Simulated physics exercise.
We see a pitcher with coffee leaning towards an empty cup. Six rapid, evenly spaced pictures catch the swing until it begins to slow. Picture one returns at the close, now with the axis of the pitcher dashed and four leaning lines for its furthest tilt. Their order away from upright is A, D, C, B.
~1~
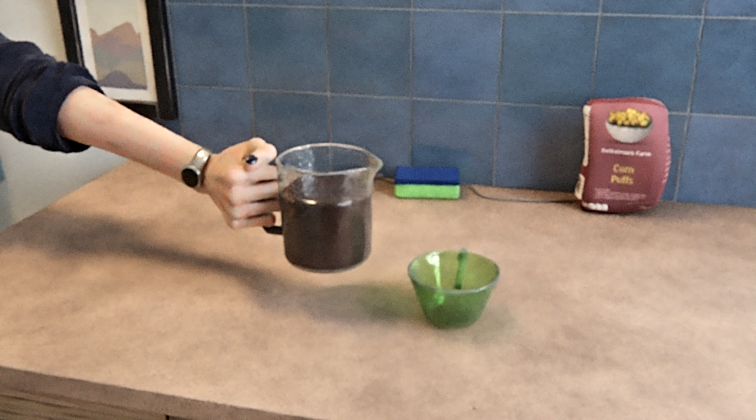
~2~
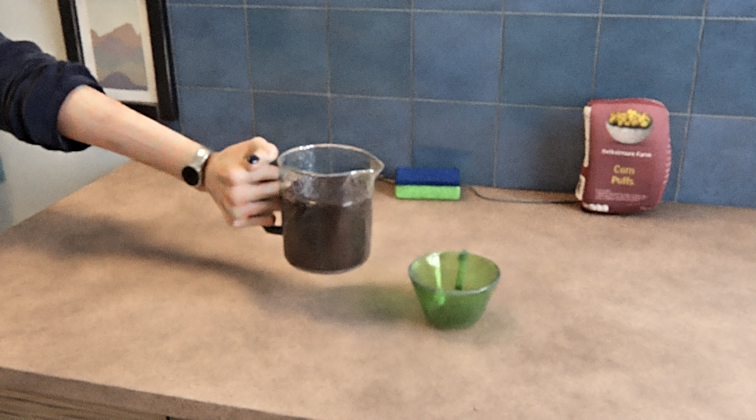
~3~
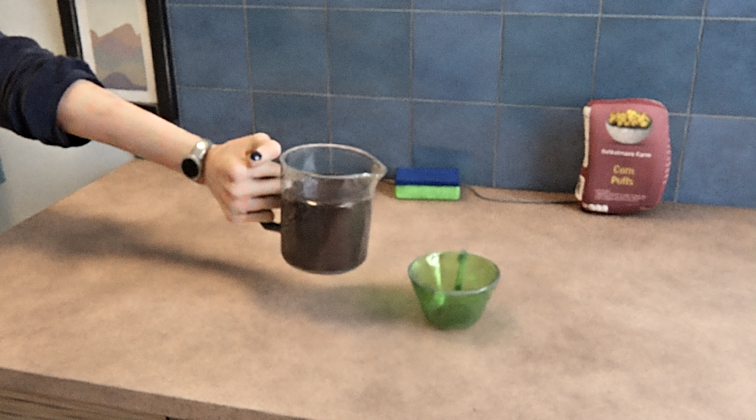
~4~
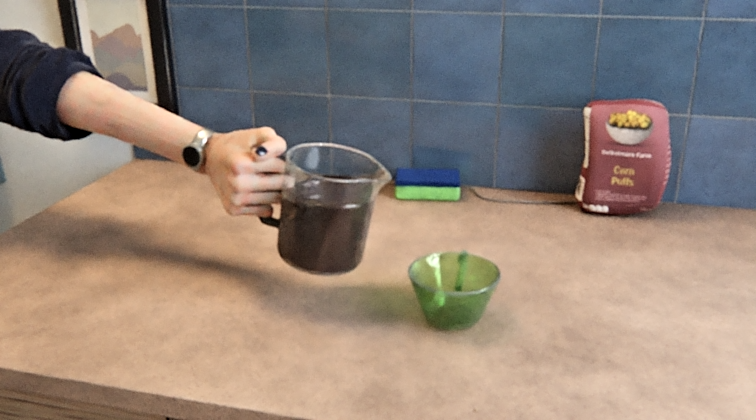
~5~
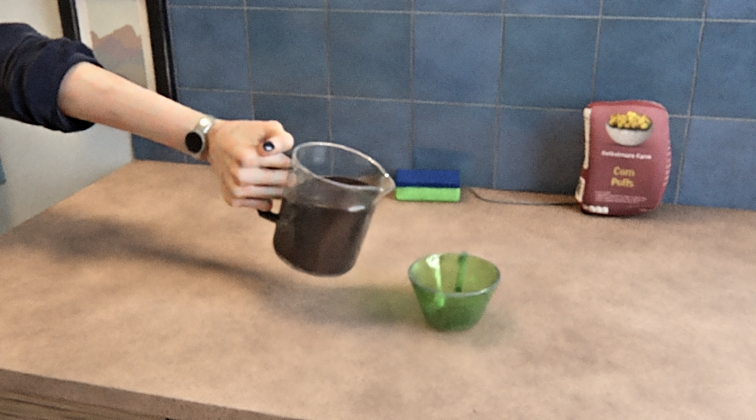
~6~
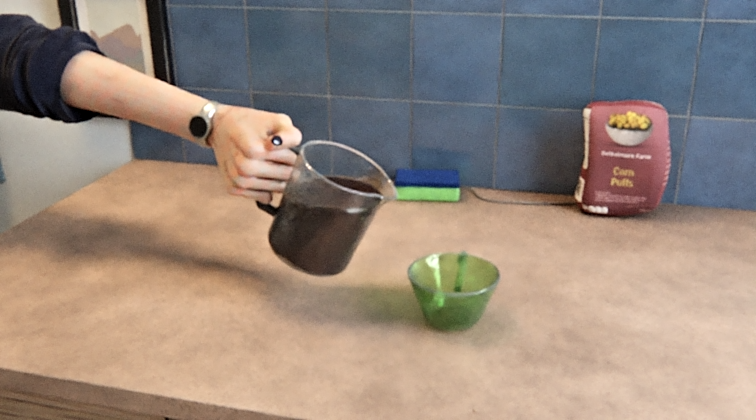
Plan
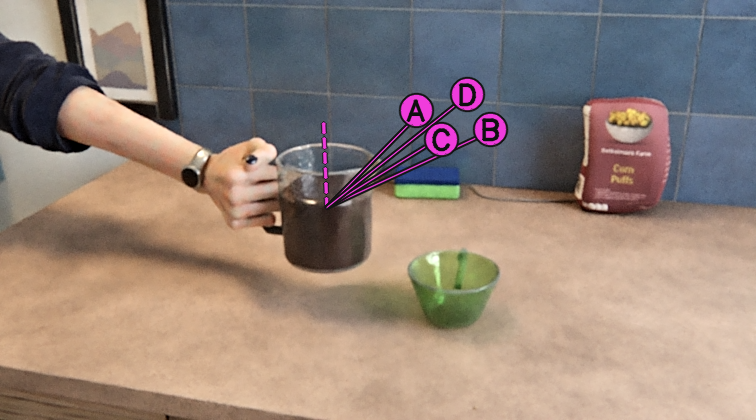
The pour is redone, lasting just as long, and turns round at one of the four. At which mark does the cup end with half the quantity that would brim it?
Mark C.
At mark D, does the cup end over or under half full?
Under half.
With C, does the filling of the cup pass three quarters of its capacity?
No, it does not.
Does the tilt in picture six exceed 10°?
Yes, it does.
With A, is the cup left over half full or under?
Under half.
On the marked copy, A at (407, 125); B at (476, 138); C at (425, 146); D at (454, 105).
With A, the cup ends with about 16 % of what it can hold.
With B, the cup ends with about 73 % of what it can hold; 4 % of the coffee is spilt.
With C, the cup ends with about 52 % of what it can hold.
With D, the cup ends with about 33 % of what it can hold.
